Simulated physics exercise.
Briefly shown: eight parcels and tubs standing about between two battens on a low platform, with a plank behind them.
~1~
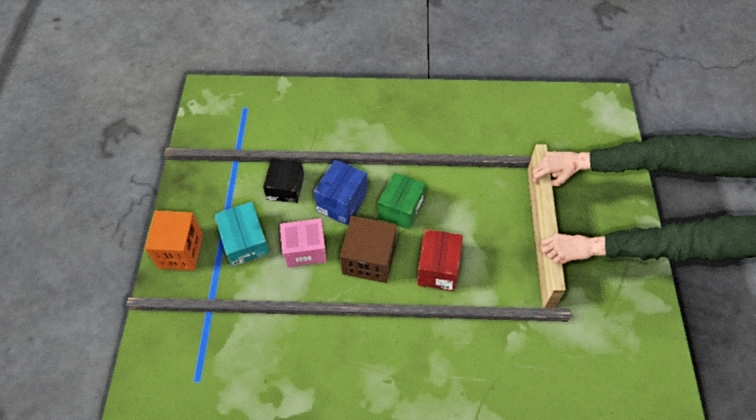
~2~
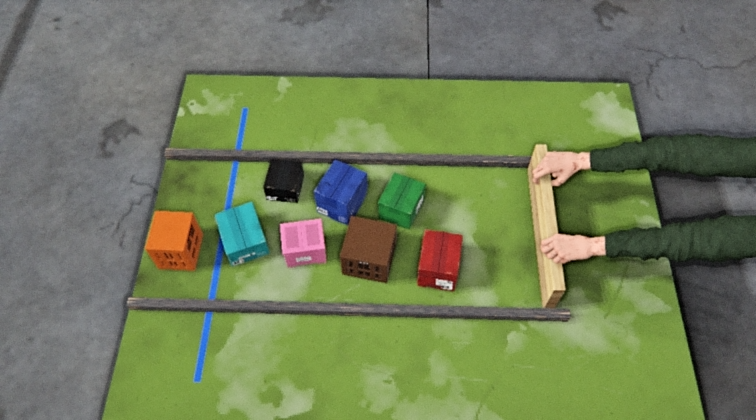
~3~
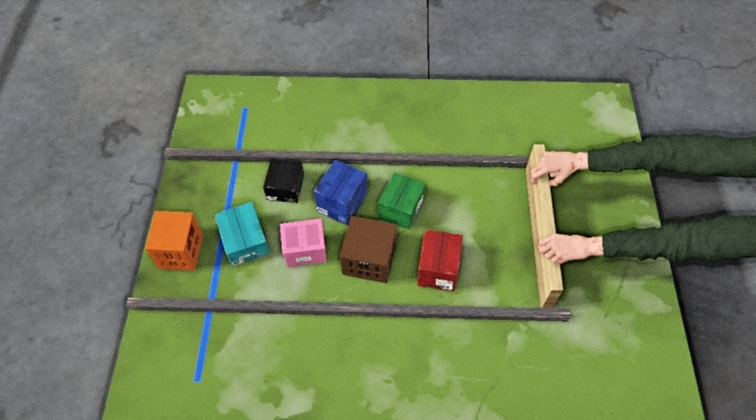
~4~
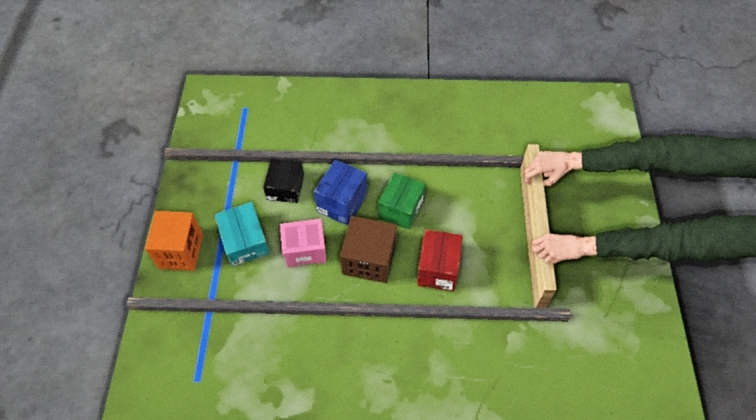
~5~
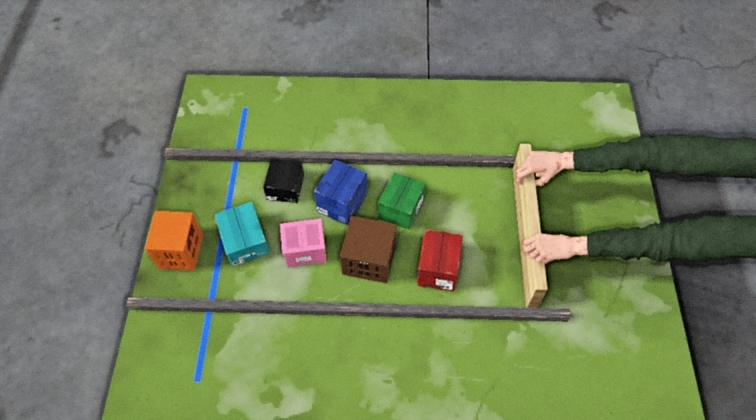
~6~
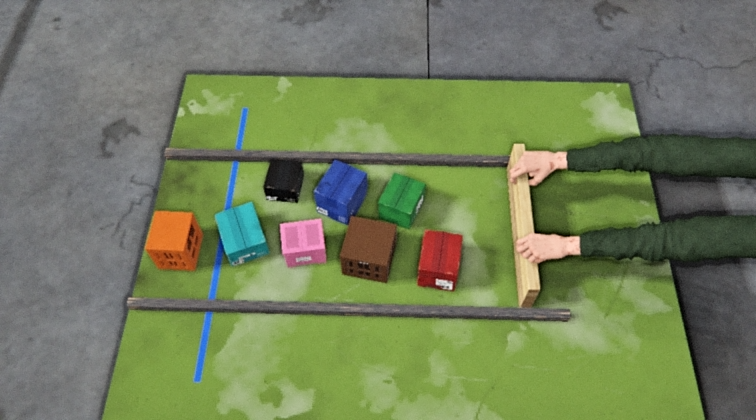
Two hands in dark green sleeves grip an upright wooden plank at the right of a patchy green platform on grey concrete, seen from above at an angle. Between two dark battens stand orange and turquoise boxes near a blue line at left, black, blue and green ones behind, and pink, brown and red ones in front. The hands hold nearly still, then slide the plank slightly left, while the boxes and camera stay still.
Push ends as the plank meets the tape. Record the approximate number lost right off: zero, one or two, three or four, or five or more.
Number lost: Three or four.
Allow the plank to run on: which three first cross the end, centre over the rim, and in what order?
The orange crate comes first, followed by the turquoise parcel and then the pink tote.
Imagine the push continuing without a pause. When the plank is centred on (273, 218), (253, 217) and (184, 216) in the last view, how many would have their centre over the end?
2, 2 and 6.
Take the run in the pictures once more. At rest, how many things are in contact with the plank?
Result: 2 in all.
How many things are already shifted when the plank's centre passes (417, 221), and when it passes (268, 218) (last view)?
I make it 3 at the first spot and 8 at the other.
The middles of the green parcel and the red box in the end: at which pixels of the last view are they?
Green parcel at about (208, 202), red box at about (196, 255).
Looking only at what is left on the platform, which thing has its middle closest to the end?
The foremost one is the brown crate.
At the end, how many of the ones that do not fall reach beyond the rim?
That adds up to 1.
A little later, none off yet; orange crate at rest near (175, 241); turquoise parcel at rest near (242, 234); black box at rest near (284, 181).
When it is over, the number that fall off is three or four; down, pink tote, black box, turquoise parcel and orange crate.
